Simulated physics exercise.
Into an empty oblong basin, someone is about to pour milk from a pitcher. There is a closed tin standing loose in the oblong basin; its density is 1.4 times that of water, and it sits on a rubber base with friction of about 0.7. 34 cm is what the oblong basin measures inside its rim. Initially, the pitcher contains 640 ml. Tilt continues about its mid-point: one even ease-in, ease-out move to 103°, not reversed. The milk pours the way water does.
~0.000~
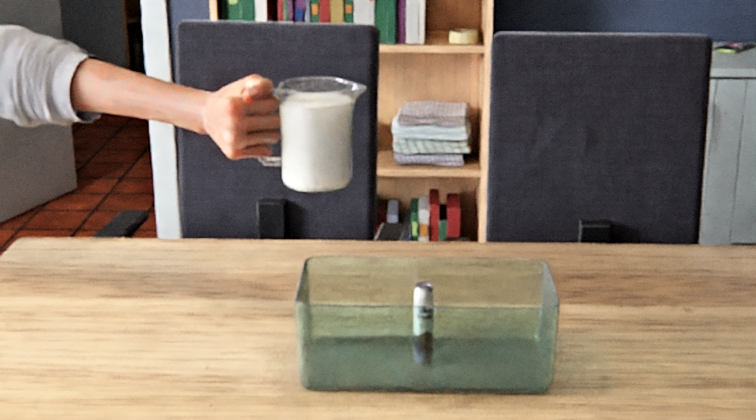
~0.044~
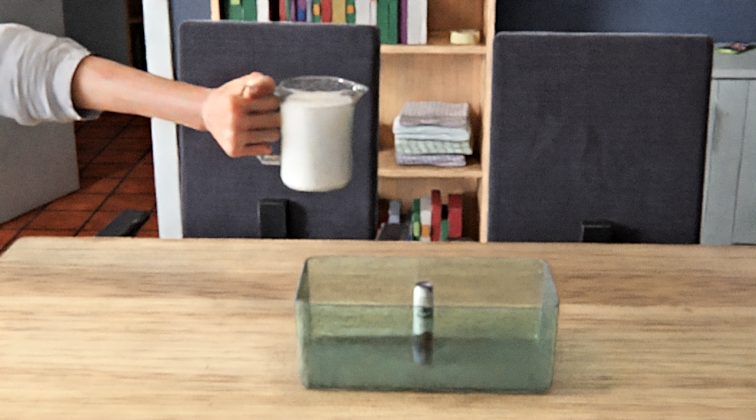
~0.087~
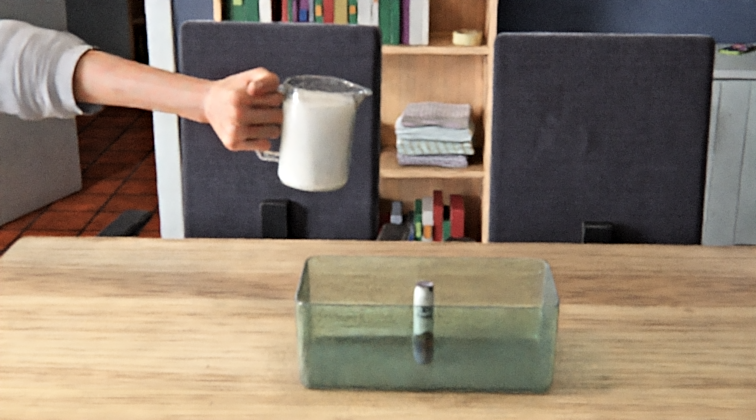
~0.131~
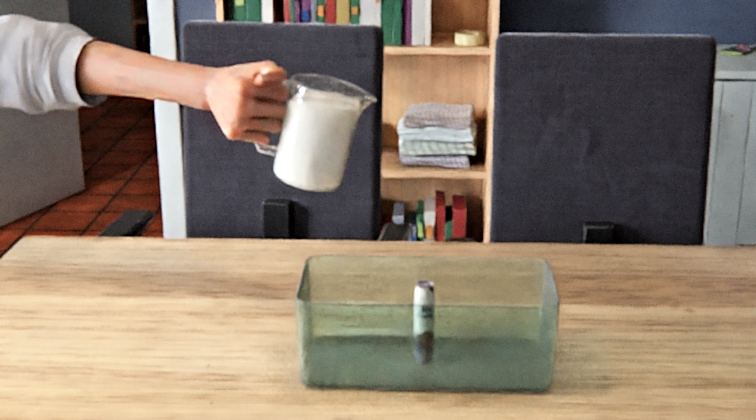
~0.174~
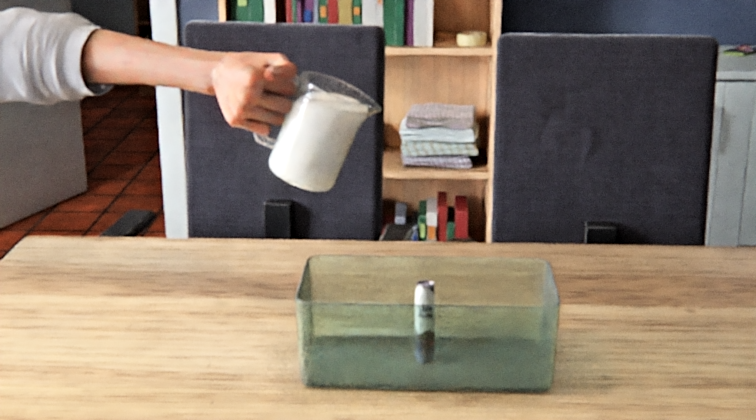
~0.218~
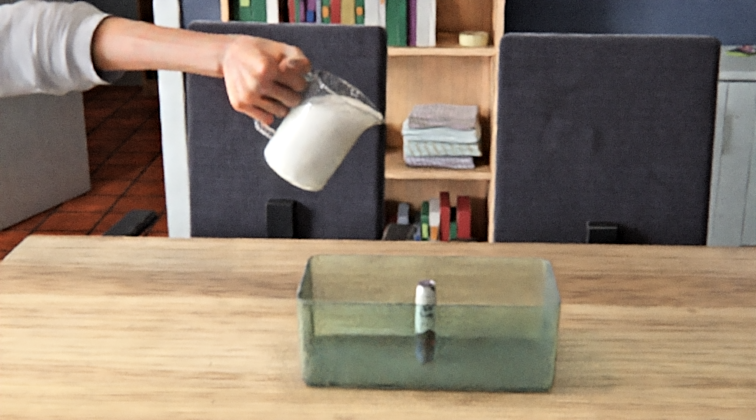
At a wooden table, a hand held a glass pitcher of milk above and left of an oblong basin with a small tin standing in it, then steadily tilted the pitcher to the right.
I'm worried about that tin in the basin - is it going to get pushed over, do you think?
No, it stays vertical.
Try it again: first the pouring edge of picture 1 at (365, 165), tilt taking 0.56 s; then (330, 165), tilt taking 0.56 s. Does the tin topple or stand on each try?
Run one: It tumbles. Run two: It does not tip.
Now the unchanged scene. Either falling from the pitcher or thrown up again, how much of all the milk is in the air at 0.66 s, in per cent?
About 28 per cent.
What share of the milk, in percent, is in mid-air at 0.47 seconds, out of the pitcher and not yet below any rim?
About 32 per cent.
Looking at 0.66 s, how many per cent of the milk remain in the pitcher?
22 in a hundred, give or take.
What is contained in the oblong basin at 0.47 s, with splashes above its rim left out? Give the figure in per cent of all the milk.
About 6%.
Then, 0.47 s in, the tilt is 97° and 63 per cent is still to pour; the tin stands where it began.
Then, 0.66 s in, the tilt is 103° and 22 per cent is still to pour; the tin stands where it began.
Then, 0.85 s in, the tilt is 103° and 5 per cent is still to pour; the tin stands where it began.
Then, 1.06 s in, the tilt is 103° and 1 per cent is still to pour; the tin stands where it began.
Finally, the tin stands where it began.
